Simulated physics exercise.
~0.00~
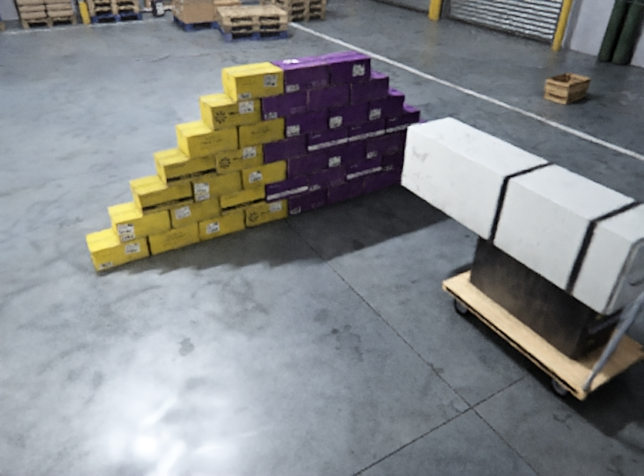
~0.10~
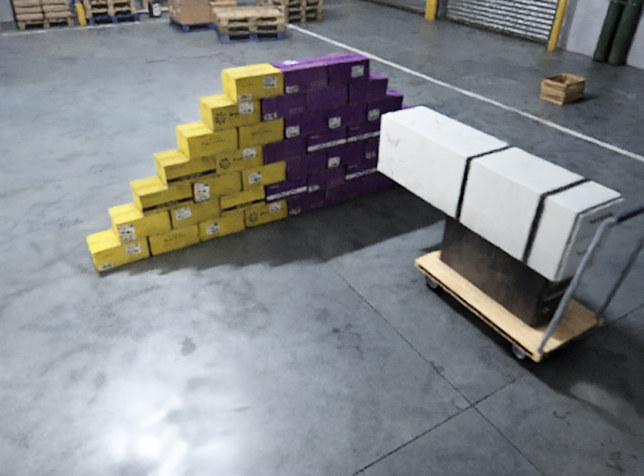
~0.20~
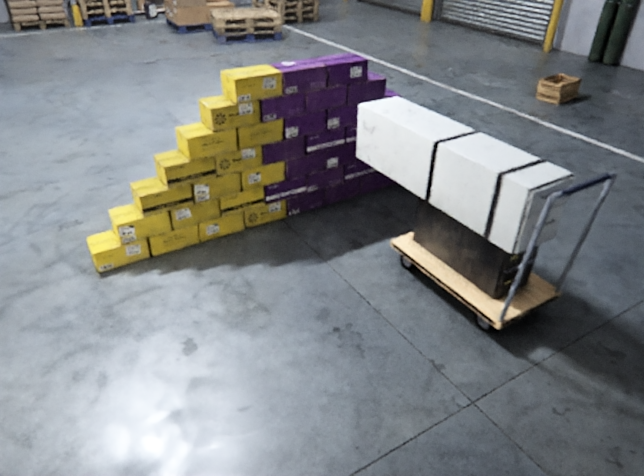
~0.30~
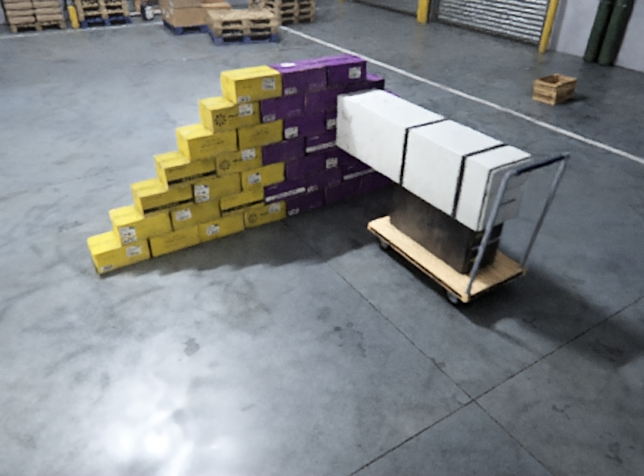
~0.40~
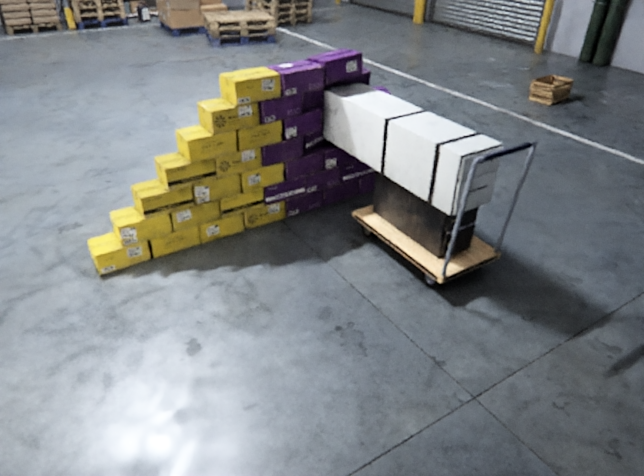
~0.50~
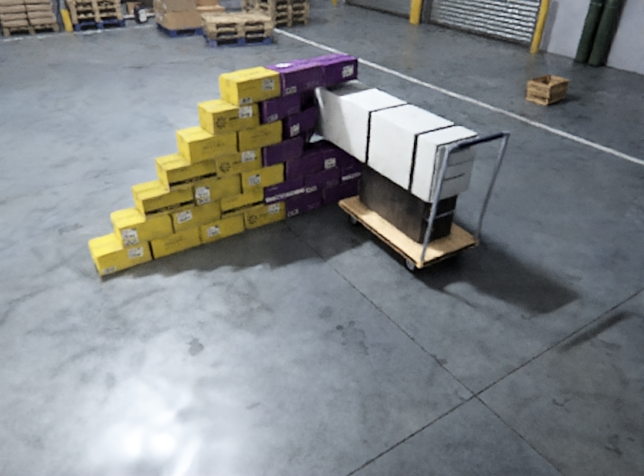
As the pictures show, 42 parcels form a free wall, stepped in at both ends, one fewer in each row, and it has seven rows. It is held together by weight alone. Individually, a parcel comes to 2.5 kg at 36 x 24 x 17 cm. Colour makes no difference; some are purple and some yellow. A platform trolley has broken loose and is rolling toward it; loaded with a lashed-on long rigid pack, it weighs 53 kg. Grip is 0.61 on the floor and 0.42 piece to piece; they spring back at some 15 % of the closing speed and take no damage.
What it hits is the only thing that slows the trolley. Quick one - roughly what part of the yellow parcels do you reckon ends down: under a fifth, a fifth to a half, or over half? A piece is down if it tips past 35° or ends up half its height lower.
I reckon under a fifth.
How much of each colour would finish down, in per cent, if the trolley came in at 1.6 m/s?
Result - yellow: 10%; purple: 40%.
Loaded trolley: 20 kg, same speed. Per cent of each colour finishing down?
You'd get yellow at 10 and purple at 30 per cent down.
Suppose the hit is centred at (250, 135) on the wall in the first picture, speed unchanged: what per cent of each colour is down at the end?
The yellow ones would be 20 per cent down and the purple ones 20 per cent.
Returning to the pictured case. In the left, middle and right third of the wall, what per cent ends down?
From the left: 0, then 40, then 20 percent.
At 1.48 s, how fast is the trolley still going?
The trolley is doing roughly 0.0 m/s at that moment.
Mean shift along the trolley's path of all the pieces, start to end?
About 30 cm on average.
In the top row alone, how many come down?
The number is 2.
Around 0.64 s, load 60 cm past the wall's line, still rolling; none of the 16 yellow parcels down (4 of 42 in all colours); top yellow parcel tipped 6°; top purple parcel 40 mm lower.
Around 0.80 s, load 79 cm past the wall's line, still rolling; none of the 16 yellow parcels down (6 of 42 in all colours); top yellow parcel tipped 14°; top purple parcel 45 mm lower.
Around 1.04 s, load 91 cm past the wall's line, still rolling; 1 of the 16 yellow parcels down (10 of 42 in all colours); top yellow parcel tipped 36°; top purple parcel 45 mm lower.
Around 1.48 s, load 92 cm past the wall's line, stopped; 1 of the 16 yellow parcels down (10 of 42 in all colours); top yellow parcel tipped 55°, 76 cm lower; top purple parcel 45 mm lower.
Finally (2.5 s), load 92 cm past the wall's line, stopped; 1 of the 16 yellow parcels down (10 of 42 in all colours); top yellow parcel upside down; top purple parcel 45 mm lower. That is 6 per cent. Seen by the last camera, middles, top yellow parcel near (173, 204), top purple parcel near (305, 63).
